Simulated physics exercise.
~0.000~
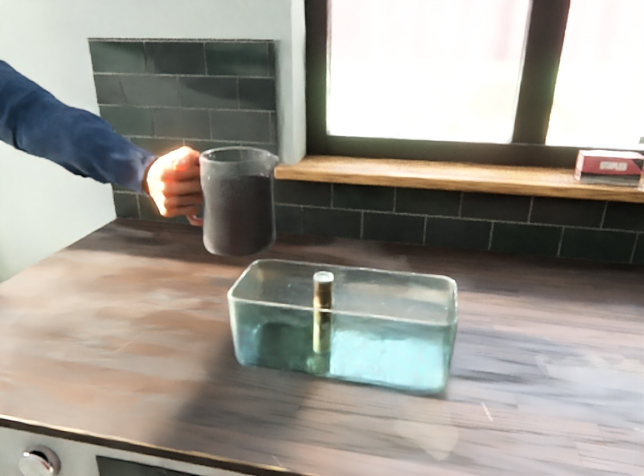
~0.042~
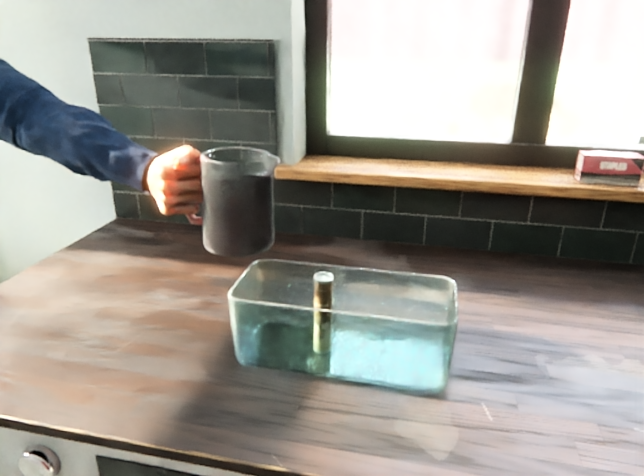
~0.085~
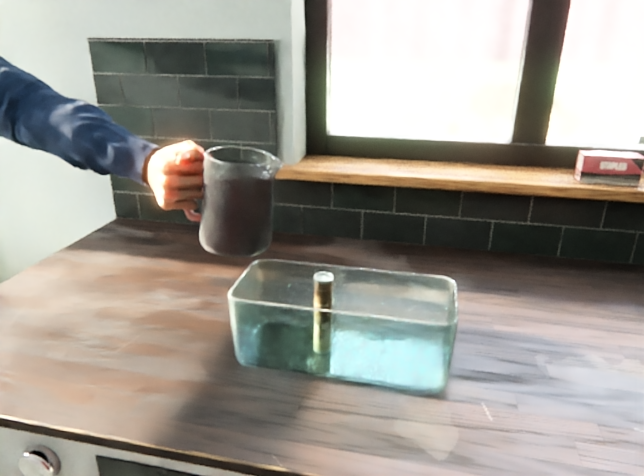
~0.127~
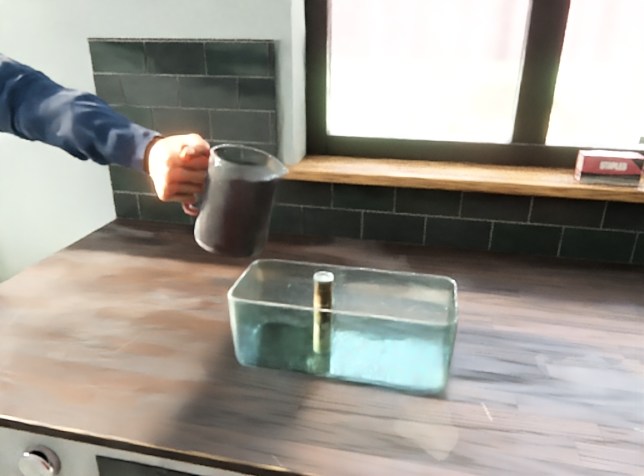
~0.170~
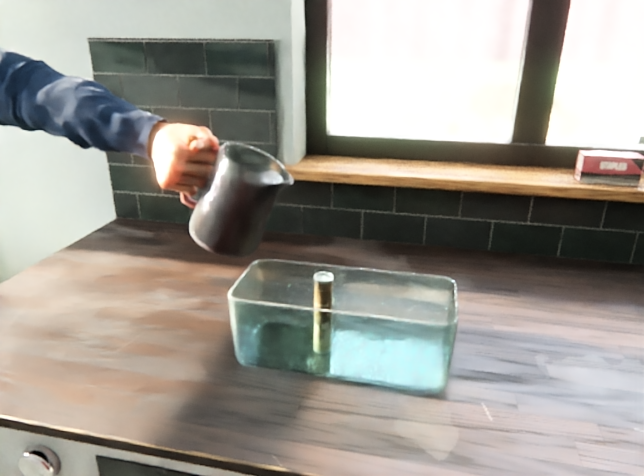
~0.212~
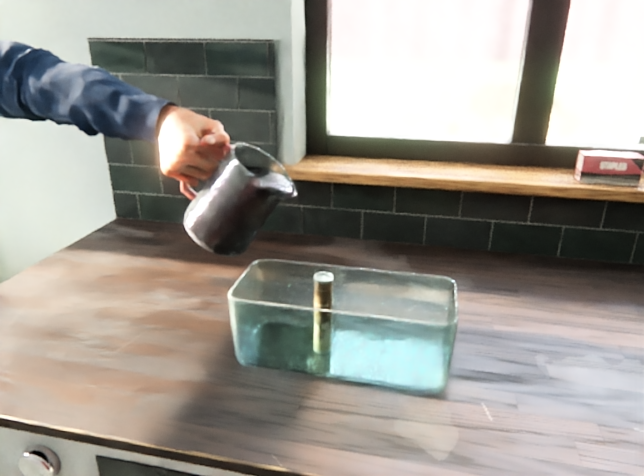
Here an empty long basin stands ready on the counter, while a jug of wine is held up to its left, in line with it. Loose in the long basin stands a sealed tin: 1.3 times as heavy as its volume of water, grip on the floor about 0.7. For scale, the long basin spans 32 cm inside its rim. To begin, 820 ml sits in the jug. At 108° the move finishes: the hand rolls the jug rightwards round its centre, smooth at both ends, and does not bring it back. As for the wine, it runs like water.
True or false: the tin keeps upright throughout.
False.
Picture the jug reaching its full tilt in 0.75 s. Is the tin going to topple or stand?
The tin tumbles.
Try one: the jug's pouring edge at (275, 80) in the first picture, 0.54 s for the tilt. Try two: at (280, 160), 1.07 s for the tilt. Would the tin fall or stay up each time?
In the first try it remains standing; in the second it comes down.
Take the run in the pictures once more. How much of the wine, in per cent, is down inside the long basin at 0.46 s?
I'd put it near 14 percent.
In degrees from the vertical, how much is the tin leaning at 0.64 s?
I'd put it at close to 15 degrees off upright.
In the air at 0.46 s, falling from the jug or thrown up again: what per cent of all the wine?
22 %.
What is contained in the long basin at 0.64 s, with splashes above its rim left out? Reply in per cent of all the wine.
Near 62 in a hundred.
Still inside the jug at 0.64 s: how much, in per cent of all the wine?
About 22 per cent.
After 0.46 s the tilt is 102° and 63 per cent is still to pour; the tin stands where it began.
After 0.64 s the tilt is 108° and 22 per cent is still to pour; the tin leans 15°.
After 0.83 s the tilt is 108° and 6 per cent is still to pour; the tin lies on its side.
After 1.04 s the tilt is 108° and 1 per cent is still to pour; the tin lies on its side.
In the end the tin lies on its side.
